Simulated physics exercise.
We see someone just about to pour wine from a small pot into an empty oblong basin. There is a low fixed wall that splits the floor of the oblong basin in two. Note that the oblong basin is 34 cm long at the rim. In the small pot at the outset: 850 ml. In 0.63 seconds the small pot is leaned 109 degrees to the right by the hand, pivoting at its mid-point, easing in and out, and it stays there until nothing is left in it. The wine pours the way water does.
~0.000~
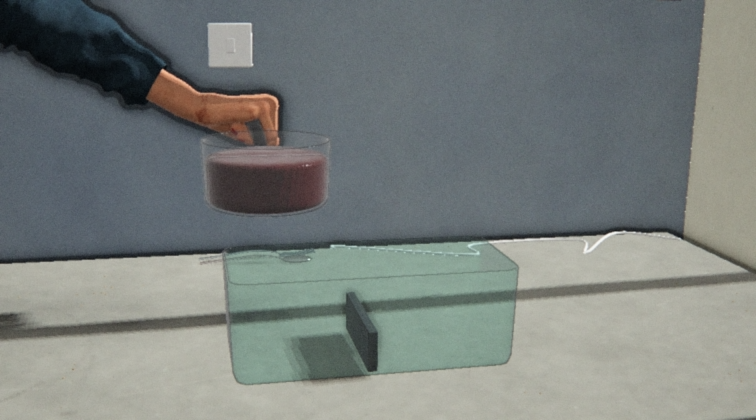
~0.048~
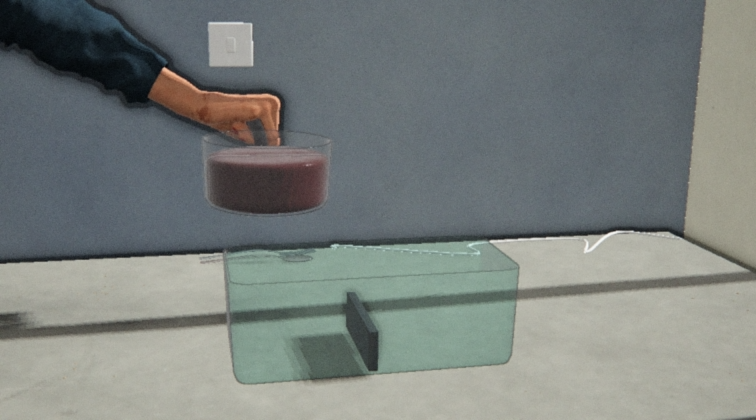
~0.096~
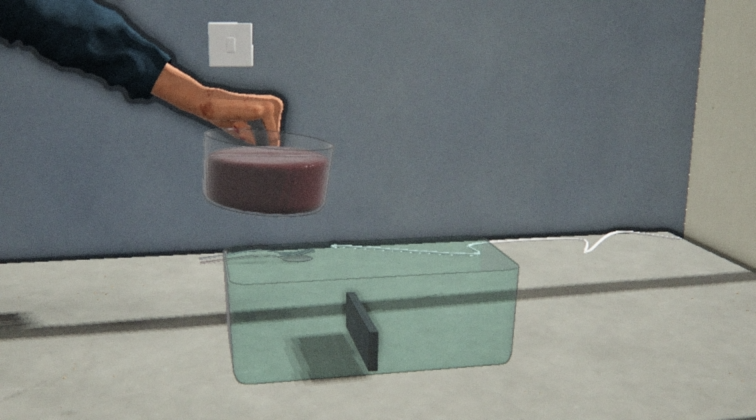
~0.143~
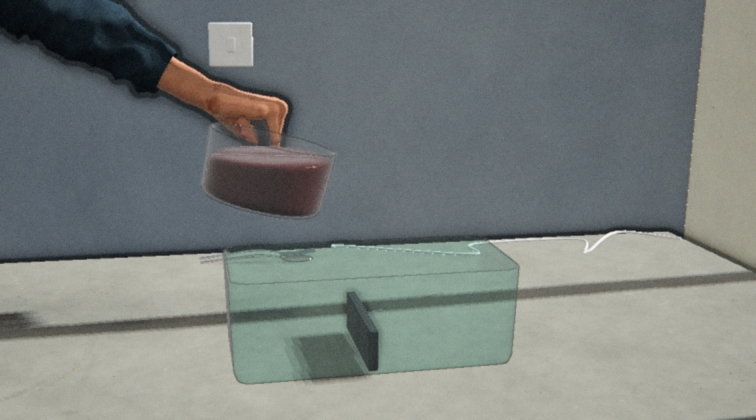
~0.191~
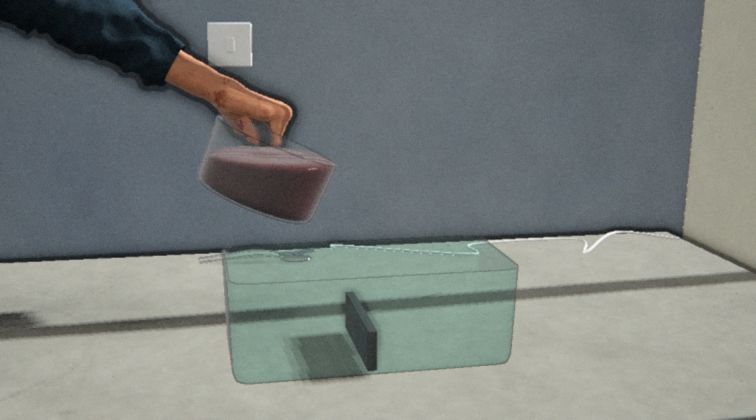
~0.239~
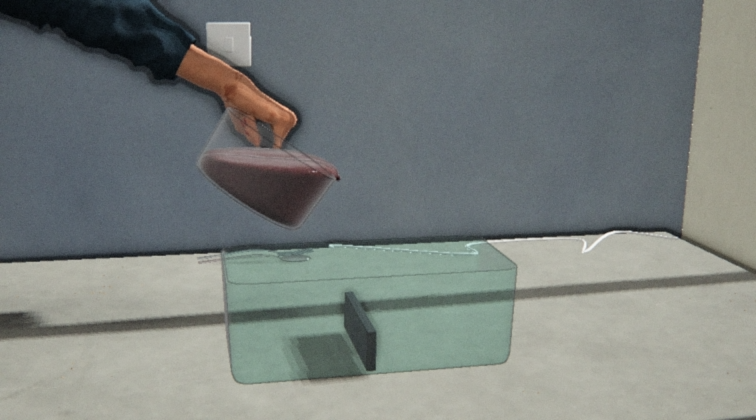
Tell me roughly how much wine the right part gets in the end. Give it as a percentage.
It gets about 50 per cent.
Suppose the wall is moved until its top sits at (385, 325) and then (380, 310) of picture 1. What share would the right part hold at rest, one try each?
Respectively close to 30 and 20 %.
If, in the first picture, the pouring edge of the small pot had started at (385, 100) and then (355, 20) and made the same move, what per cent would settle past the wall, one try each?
Result: 90 per cent, then 85 per cent.
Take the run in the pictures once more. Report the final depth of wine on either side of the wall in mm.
Depths: Left near 18 mm, right near 16 mm.
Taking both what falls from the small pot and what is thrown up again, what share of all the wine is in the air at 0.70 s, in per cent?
Roughly 5 per cent.
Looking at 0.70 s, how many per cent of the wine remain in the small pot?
Around 4 percent of it.
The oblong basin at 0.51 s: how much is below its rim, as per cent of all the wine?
Close to 42 in a hundred.
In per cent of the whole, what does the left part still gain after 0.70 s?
I'd say near 8 percent.
By 0.51 s the tilt is 99° and 24 per cent is still to pour, 10 is left of the wall and 33 right of it.
By 0.70 s the tilt is 109° and 4 per cent is still to pour, 41 is left of the wall and 50 right of it.
By 0.91 s the tilt is 109° and 0 per cent is still to pour, 48 is left of the wall and 49 right of it.
By 1.13 s the tilt is 109° and 0 per cent is still to pour, 49 is left of the wall and 50 right of it.
At rest 49 per cent lies left of the wall, 50 right of it and 1 outside.
